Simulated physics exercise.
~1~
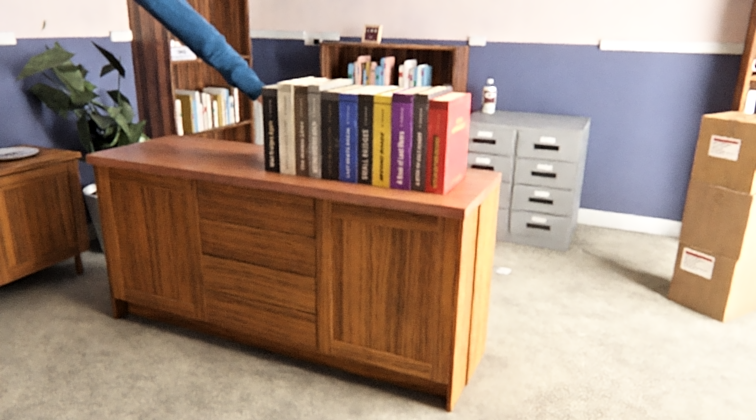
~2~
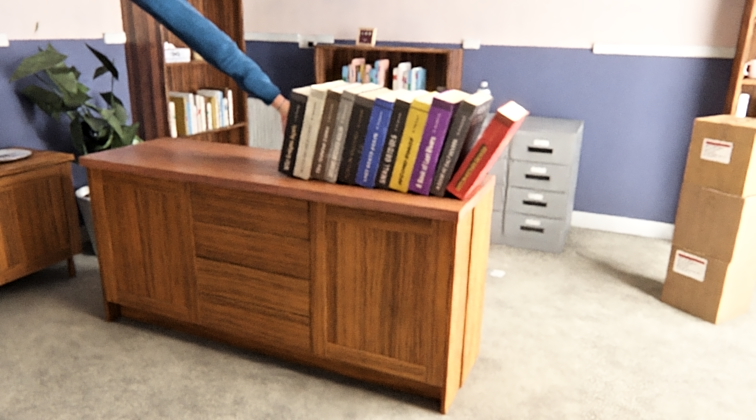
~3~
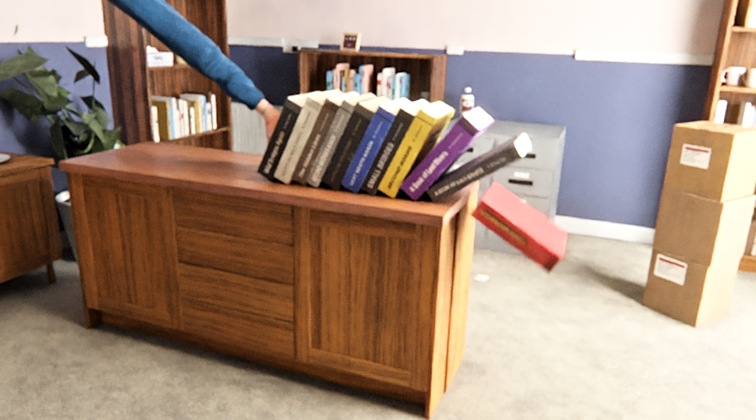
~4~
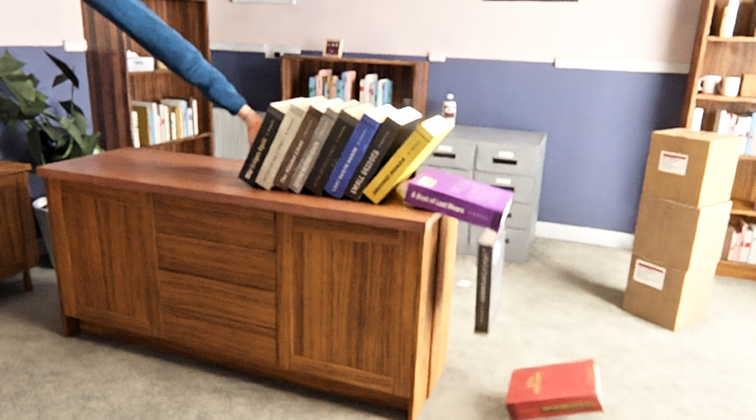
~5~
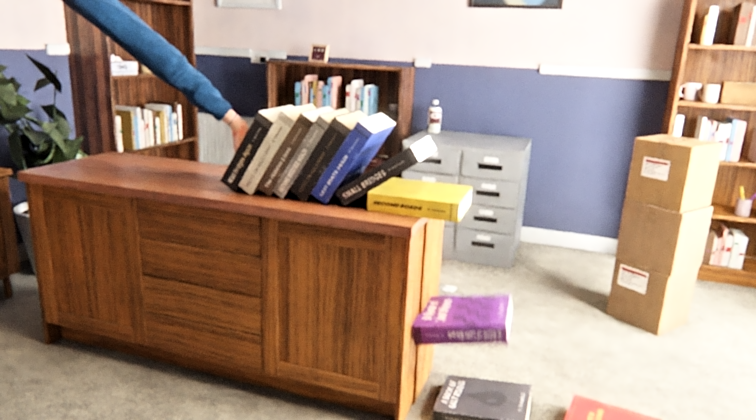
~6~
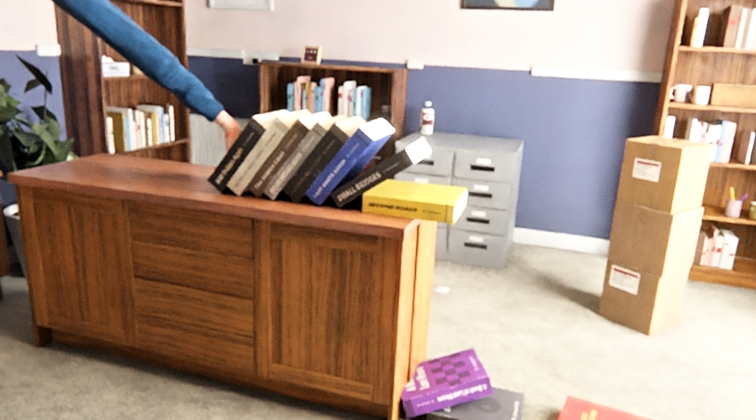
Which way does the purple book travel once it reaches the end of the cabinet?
It goes down, dropping off the right end of the cabinet to the floor.
